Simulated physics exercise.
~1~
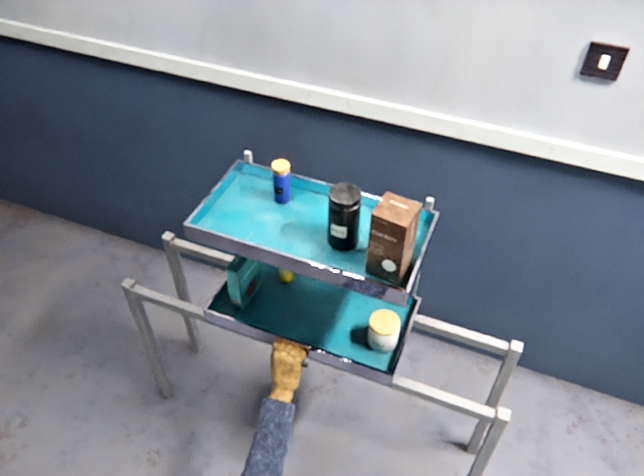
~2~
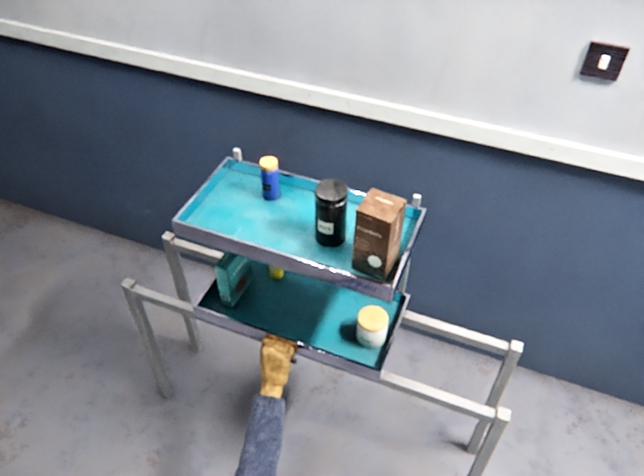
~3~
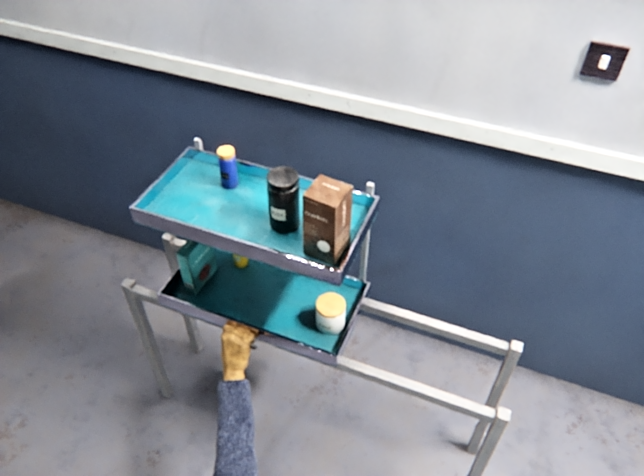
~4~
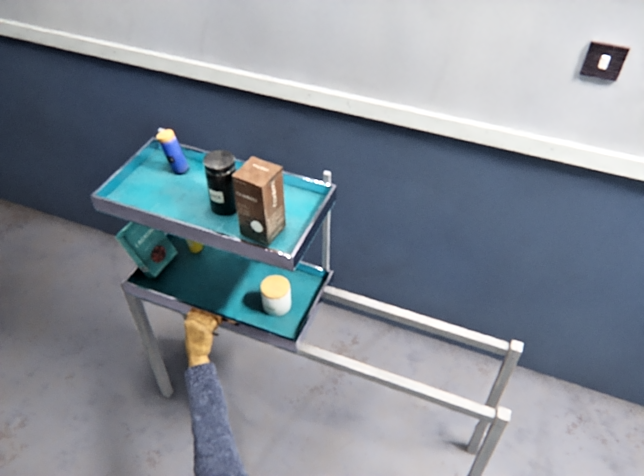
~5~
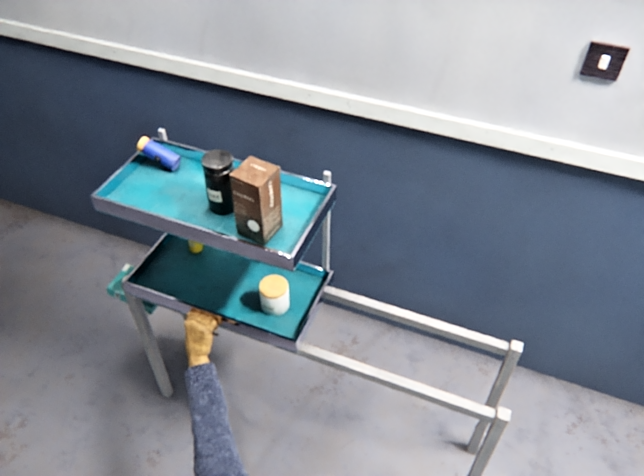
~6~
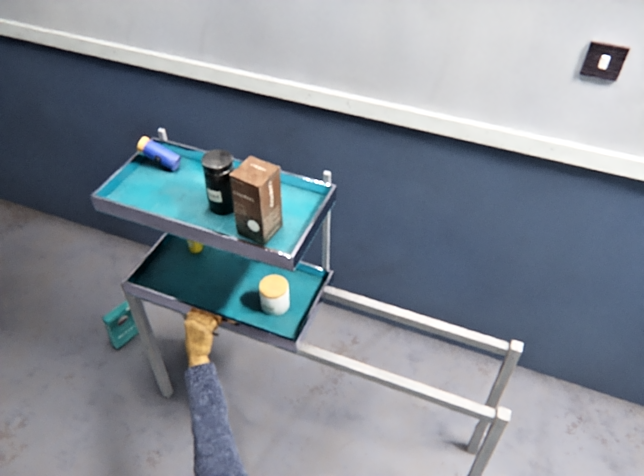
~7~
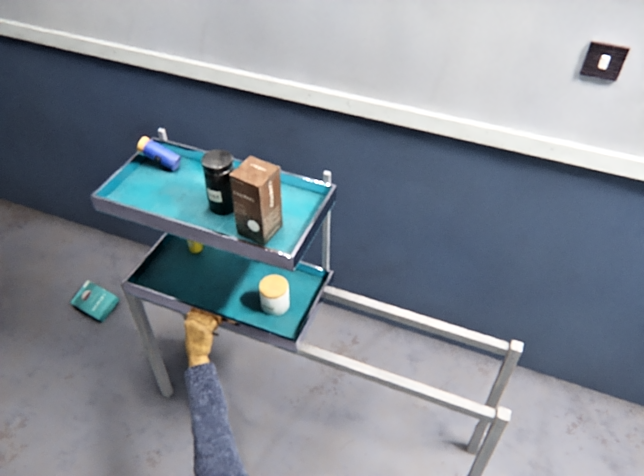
In a room with a grey floor and a blue-and-white wall, seen from above, a two-tiered turquoise tray sits on a metal rail frame. The upper tier holds a blue shaker at left, a black jar and a brown carton at right; below are a turquoise packet, a small yellow item and a white jar. A gloved hand pushes the tray left, faster and faster, until it stops at the left end. The packet tips left and drops over the edge, while the blue shaker topples. The packet ends on the floor; the shaker lies on the upper tier, and the other items stay standing.
